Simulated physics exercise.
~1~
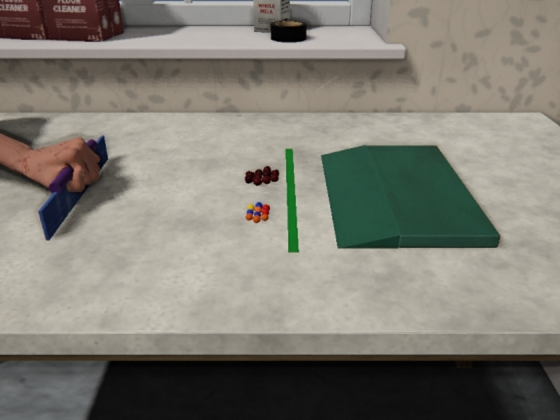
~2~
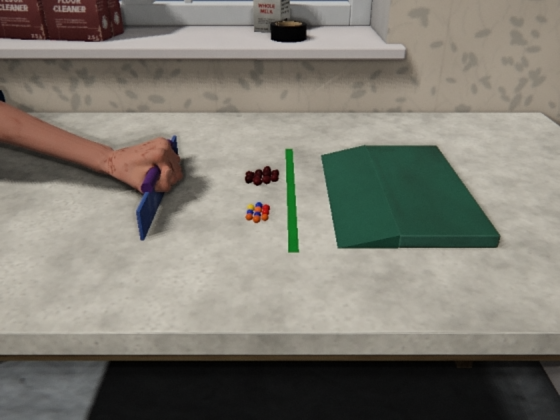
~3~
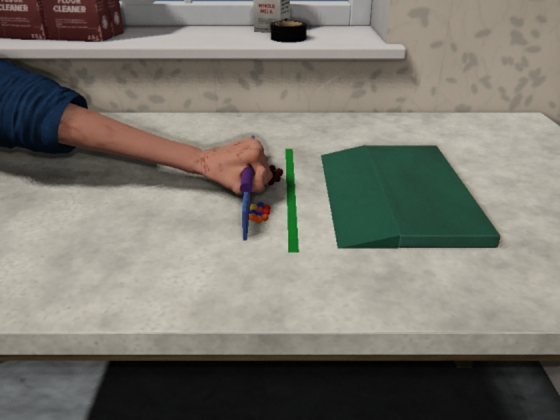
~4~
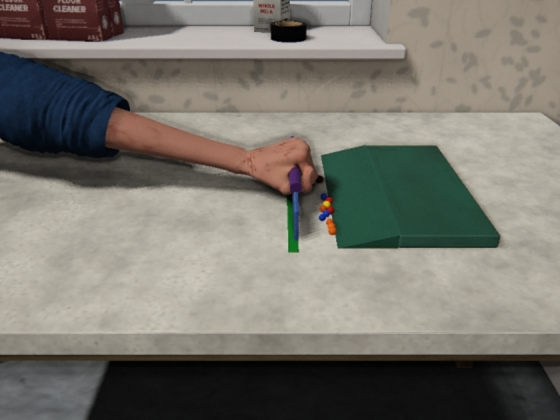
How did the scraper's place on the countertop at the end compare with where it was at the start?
At the start the scraper was over on the left side of the countertop, well away from the small pieces. By the end it was farther right, at the green tape.
